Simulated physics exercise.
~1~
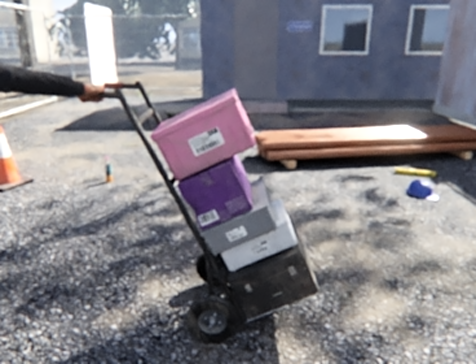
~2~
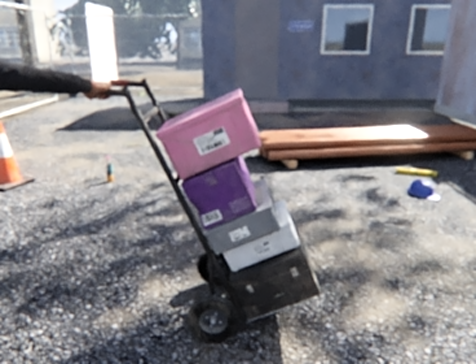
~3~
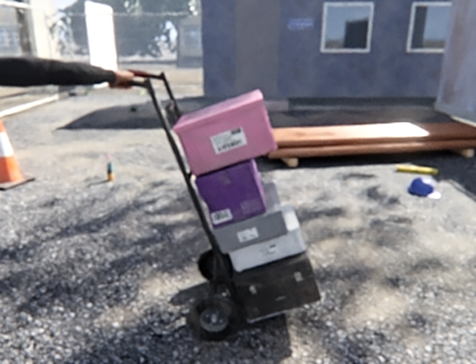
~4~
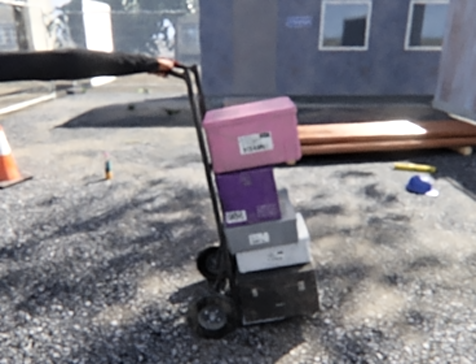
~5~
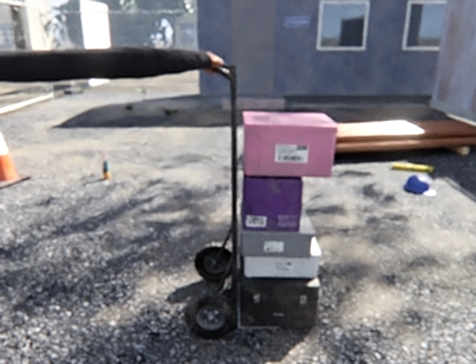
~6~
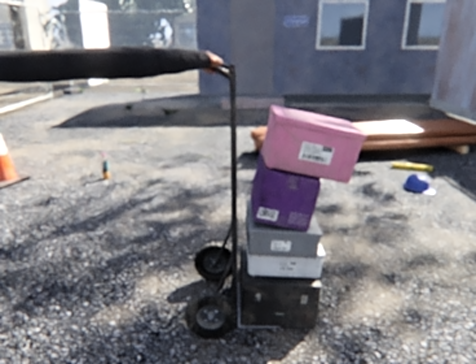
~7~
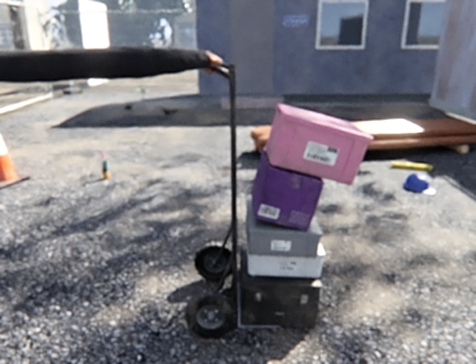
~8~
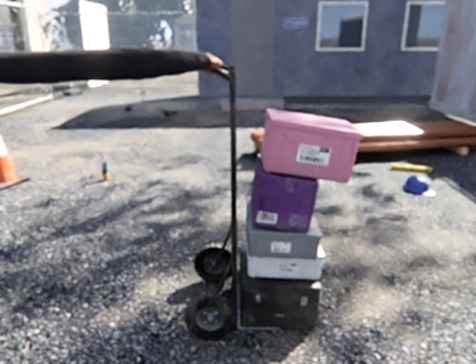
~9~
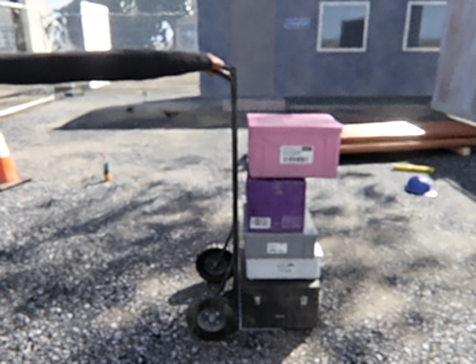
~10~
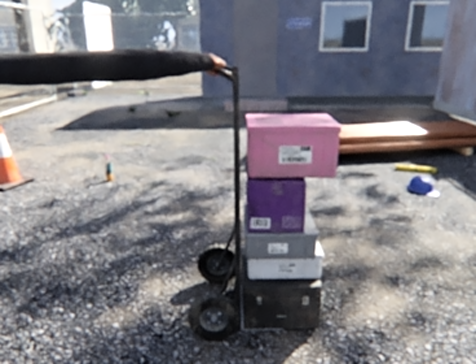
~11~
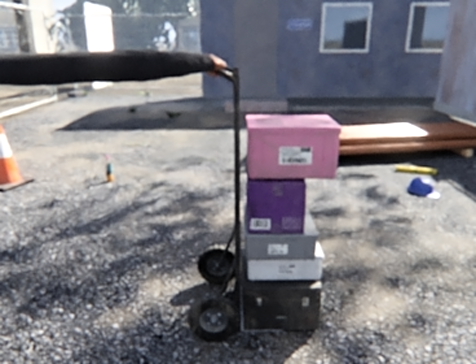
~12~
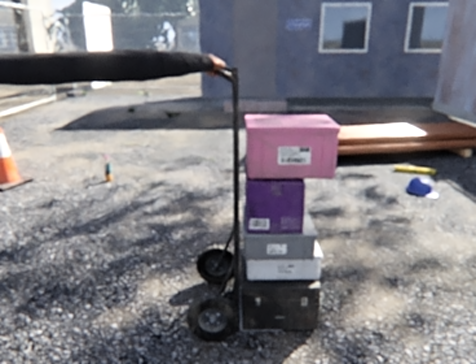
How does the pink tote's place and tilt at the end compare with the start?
At the start the pink tote sits further left, tilted along with the leaning truck. At the end it is further right and slightly lower in view, resting about level on top of the upright stack.
